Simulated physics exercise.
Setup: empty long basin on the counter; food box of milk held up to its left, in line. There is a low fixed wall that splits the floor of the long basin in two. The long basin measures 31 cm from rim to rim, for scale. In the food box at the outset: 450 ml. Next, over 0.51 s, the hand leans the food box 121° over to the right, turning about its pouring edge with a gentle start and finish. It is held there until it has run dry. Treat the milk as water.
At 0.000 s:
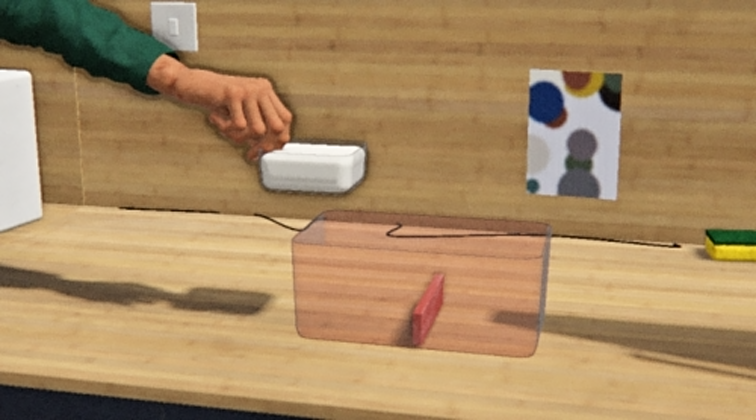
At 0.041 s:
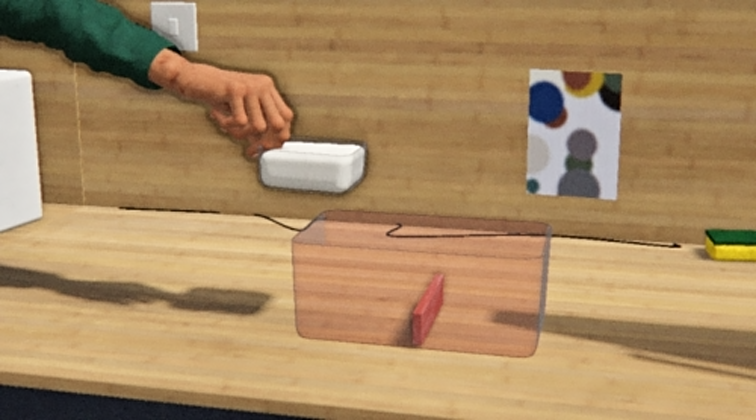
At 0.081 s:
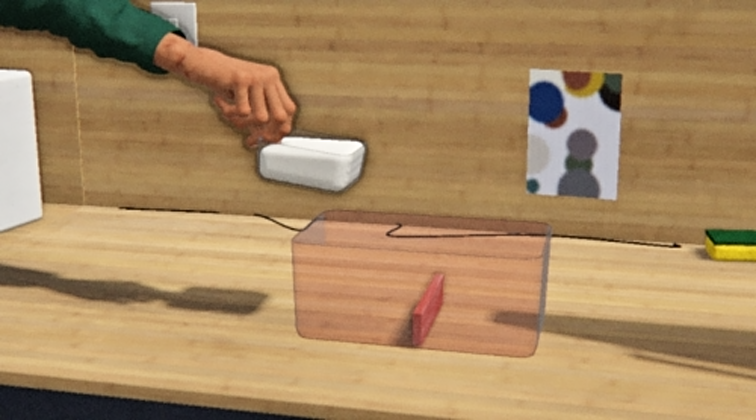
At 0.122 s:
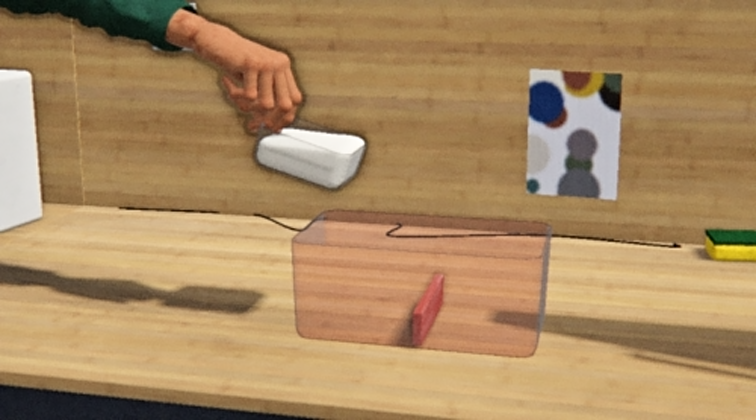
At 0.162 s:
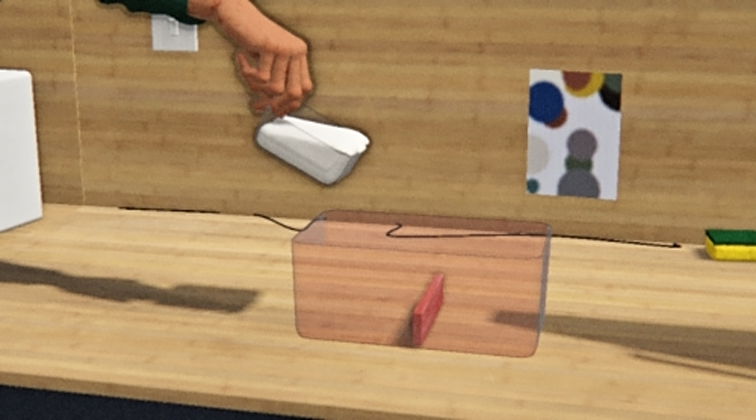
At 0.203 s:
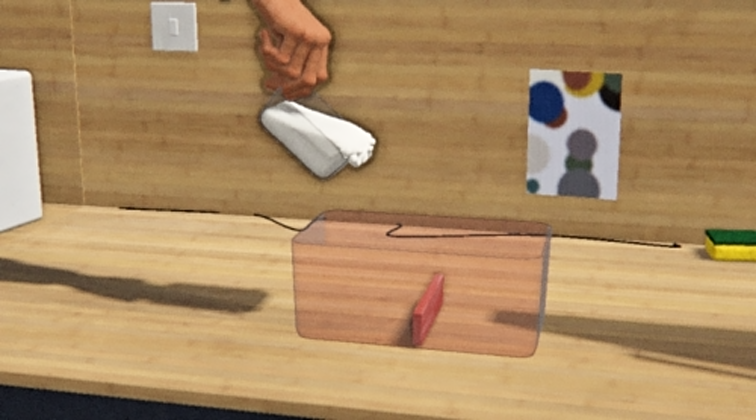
In the video, a hand in a green sleeve holds a white food box above and to the left of an empty, see-through reddish basin on a wooden counter, then gradually tilts the box to the right.
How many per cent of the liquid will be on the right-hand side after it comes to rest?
Some 58 per cent will be on the right-hand side.
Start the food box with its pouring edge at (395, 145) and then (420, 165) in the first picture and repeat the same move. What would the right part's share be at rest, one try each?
70 per cent first, 75 per cent second.
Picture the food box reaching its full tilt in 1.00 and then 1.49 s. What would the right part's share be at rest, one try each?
65 and 50 %.
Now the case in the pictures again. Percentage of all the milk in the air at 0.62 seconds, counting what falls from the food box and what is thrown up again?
Roughly 4 per cent.
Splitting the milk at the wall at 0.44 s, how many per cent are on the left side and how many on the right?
About 18 left, about 12 right.
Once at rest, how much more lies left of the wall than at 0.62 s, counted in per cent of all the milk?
Close to 16% of the whole.
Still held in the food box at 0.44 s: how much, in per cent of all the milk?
Around 10 percent.
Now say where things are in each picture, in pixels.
Tilt 0°; pouring edge (359, 150); surface from (272, 150) to (359, 155); the long basin's rim runs from (308, 227) to (547, 242); the wall's top is at (429, 294), in the first picture.
Tilt 2°; pouring edge (359, 151); surface from (272, 149) to (359, 153), in the second picture.
Tilt 7°; pouring edge (359, 151); surface from (272, 144) to (359, 149), in the third picture.
Tilt 16°; pouring edge (359, 151); surface from (270, 136) to (360, 147); 1 per cent is over the edge, in the fourth picture.
Tilt 28°; pouring edge (358, 151); surface from (271, 122) to (355, 141); 6 per cent is over the edge, in the fifth picture.
Tilt 41°; pouring edge (357, 151); surface from (272, 106) to (343, 128); 10 per cent is over the edge, in the sixth picture.
After 0.44 s the tilt is 116° and 9 per cent is still to pour, 18 is left of the wall and 12 right of it.
After 0.62 s the tilt is 121° and 0 per cent is still to pour, 20 is left of the wall and 76 right of it.
After 0.81 s the tilt is 121° and 0 per cent is still to pour, 32 is left of the wall and 58 right of it.
After 1.01 s the tilt is 121° and 0 per cent is still to pour, 36 is left of the wall and 58 right of it.
In the end 36 per cent lies left of the wall, 58 right of it and 6 outside.
